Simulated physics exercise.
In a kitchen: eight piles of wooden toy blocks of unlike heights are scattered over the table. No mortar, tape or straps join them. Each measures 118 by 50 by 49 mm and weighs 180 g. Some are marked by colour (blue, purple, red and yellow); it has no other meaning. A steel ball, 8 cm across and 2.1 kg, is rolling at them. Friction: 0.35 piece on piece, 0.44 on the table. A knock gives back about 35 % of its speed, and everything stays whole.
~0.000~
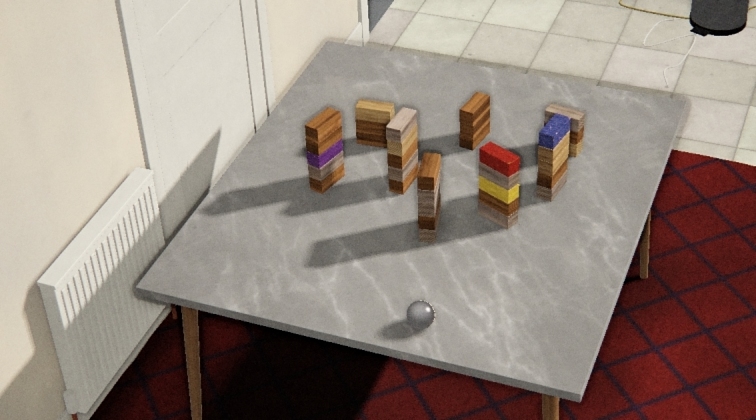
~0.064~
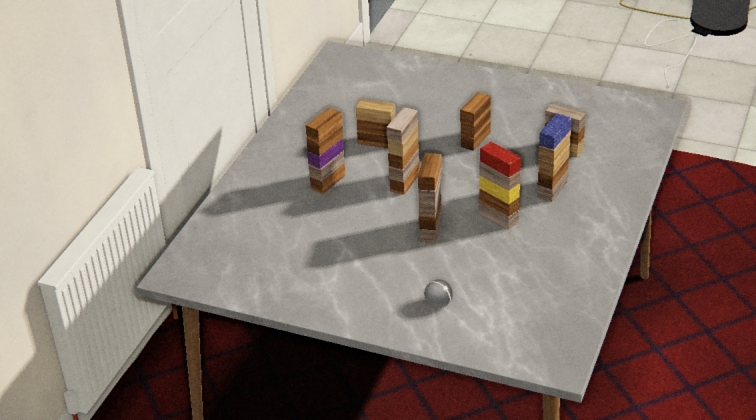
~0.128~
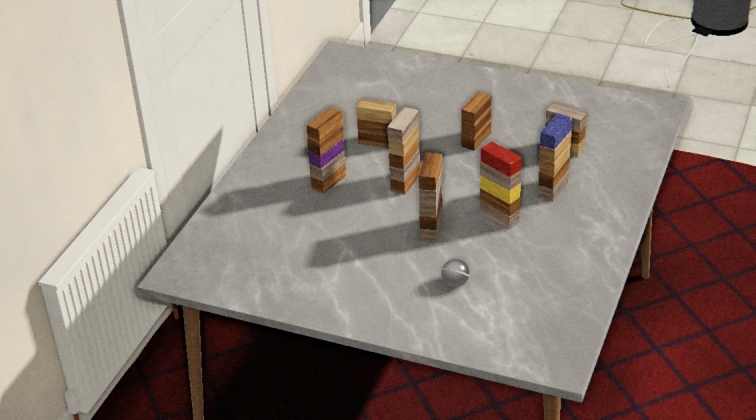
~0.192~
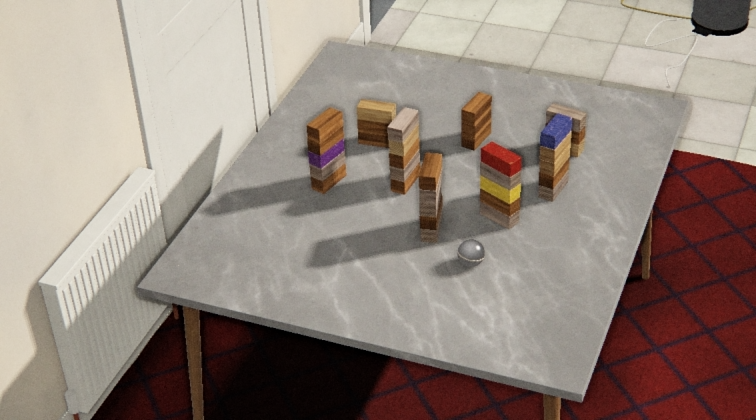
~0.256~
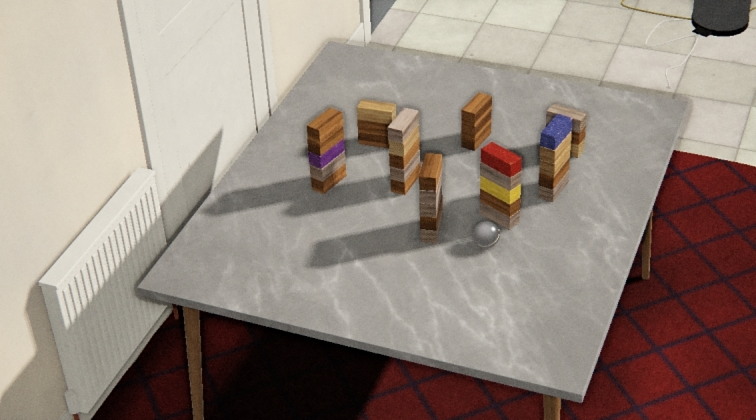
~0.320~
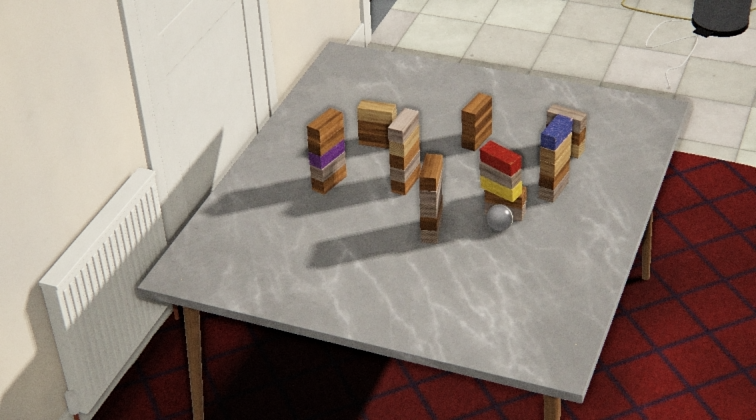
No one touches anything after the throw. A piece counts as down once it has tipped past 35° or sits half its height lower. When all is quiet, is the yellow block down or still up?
It falls.
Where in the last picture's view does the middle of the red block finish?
At about (478, 260).
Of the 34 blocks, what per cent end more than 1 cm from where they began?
25 per cent.
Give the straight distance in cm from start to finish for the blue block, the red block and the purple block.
Moved: Blue 0, red 30, purple 0.
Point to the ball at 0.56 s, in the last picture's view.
At about (541, 168).
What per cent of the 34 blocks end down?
About 20 per cent.
Around 0.56 s, ball still moving; 3 of the 34 blocks down; yellow block tipped 11°, 9 cm lower; red block tipped 40°, 16 cm lower.
Around 1.14 s, ball still moving; 5 of the 34 blocks down; yellow block 10 cm lower; red block upside down.
Finally (1.8 s), ball rolling away; 7 of the 34 blocks down; yellow block 10 cm lower; red block upside down; purple block unmoved. Seen by the last camera, middles, yellow block near (515, 193), red block near (478, 260).
